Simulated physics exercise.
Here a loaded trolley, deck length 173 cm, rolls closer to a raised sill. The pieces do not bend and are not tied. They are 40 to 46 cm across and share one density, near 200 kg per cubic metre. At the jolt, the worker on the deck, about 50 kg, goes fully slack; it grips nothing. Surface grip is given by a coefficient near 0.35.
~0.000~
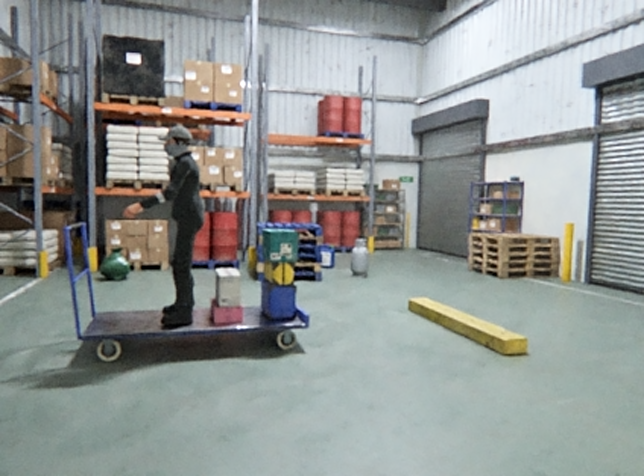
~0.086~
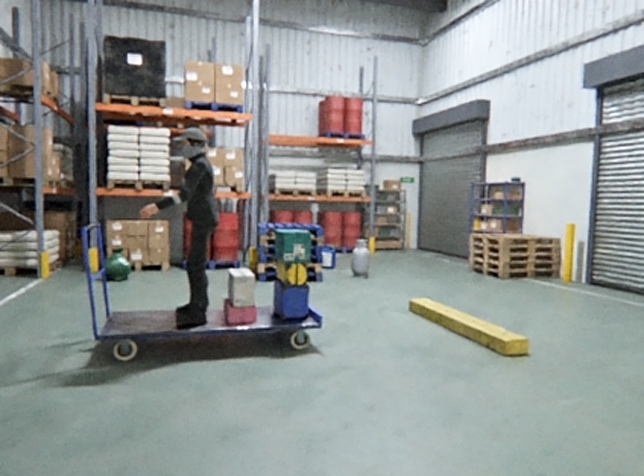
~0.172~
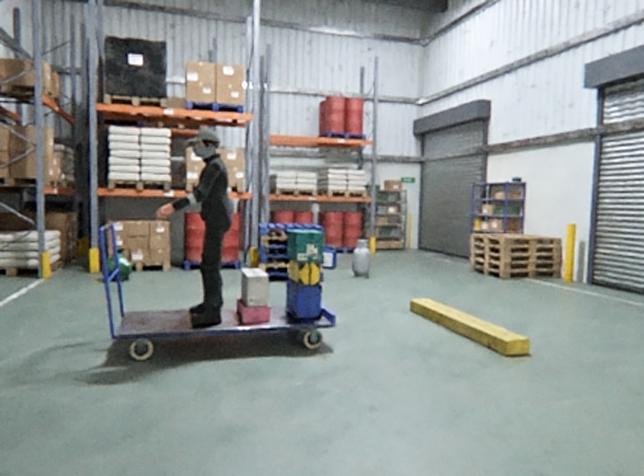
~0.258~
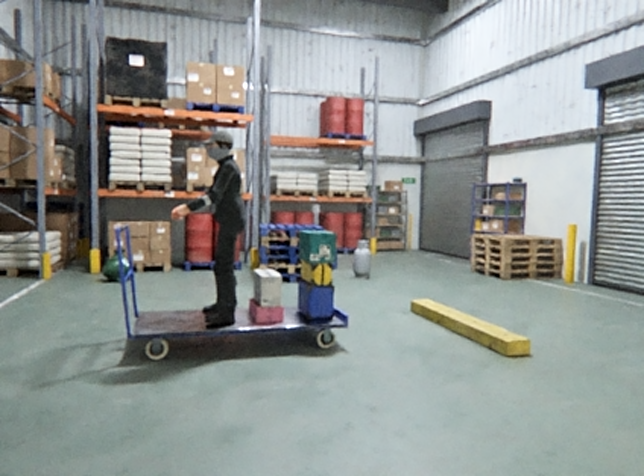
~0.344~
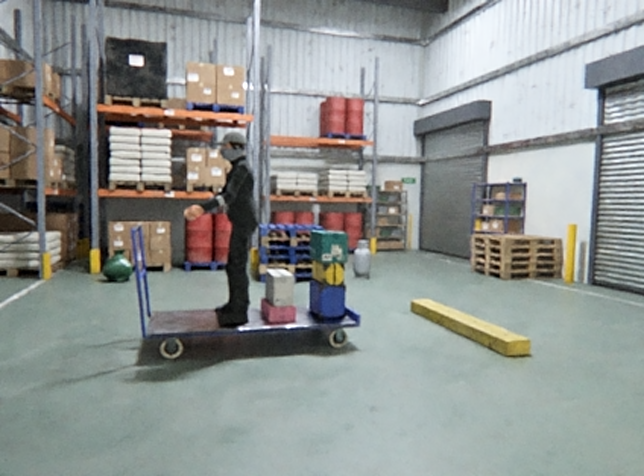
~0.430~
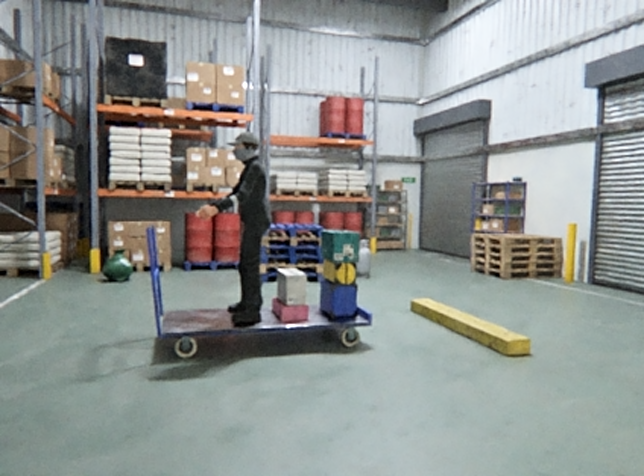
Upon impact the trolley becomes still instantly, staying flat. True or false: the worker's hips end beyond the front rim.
False.
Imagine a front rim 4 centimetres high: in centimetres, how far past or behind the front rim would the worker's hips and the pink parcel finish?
So the hips end 30 cm short of the rim, and the pink one ends 50 cm short of it.
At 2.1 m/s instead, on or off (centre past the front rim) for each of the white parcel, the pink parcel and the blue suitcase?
I'd expect white to stay in place, pink to stay in place and blue to stay in place.
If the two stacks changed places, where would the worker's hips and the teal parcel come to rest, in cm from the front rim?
I'd say the hips settle 40 behind while teal goes 190 past.
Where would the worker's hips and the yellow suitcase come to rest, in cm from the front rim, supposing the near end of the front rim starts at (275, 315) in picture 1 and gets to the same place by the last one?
Hips 30 past, yellow 80 past.
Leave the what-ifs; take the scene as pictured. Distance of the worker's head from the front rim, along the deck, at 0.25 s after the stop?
At that moment it sits around 80 cm behind the rim.
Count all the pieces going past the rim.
Count: 2.
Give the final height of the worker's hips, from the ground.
They end up some 70 cm off the ground.
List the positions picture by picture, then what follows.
The first frame shows hips (189, 219), white parcel (228, 287), rim corner (307, 324); 166 cm short of the stop.
The second frame shows hips (203, 220), white parcel (241, 287), rim corner (321, 324); 155 cm short of the stop.
The third frame shows hips (217, 220), white parcel (254, 287), rim corner (334, 323); 144 cm short of the stop.
The fourth frame shows hips (231, 221), white parcel (267, 287), rim corner (347, 324); 133 cm short of the stop.
The fifth frame shows hips (243, 221), white parcel (279, 287), rim corner (359, 323); 122 cm short of the stop.
The sixth frame shows hips (256, 221), white parcel (291, 286), rim corner (371, 322); 111 cm short of the stop. Speed about 1.3 m/s.
After 1.29 s the deck stops.
After 1.54 s the worker's hips are 57 cm behind the rim, near (410, 238) in the last picture's view.
After 1.84 s the worker's hips are 25 cm behind the rim, near (439, 256) in the last picture's view.
After 2.29 s the worker's hips are 33 cm behind the rim, near (432, 259) in the last picture's view.
Final state at 4.3 s, past the rim, teal parcel and yellow suitcase; behind it, pink parcel, blue suitcase, white parcel and the worker's hips.
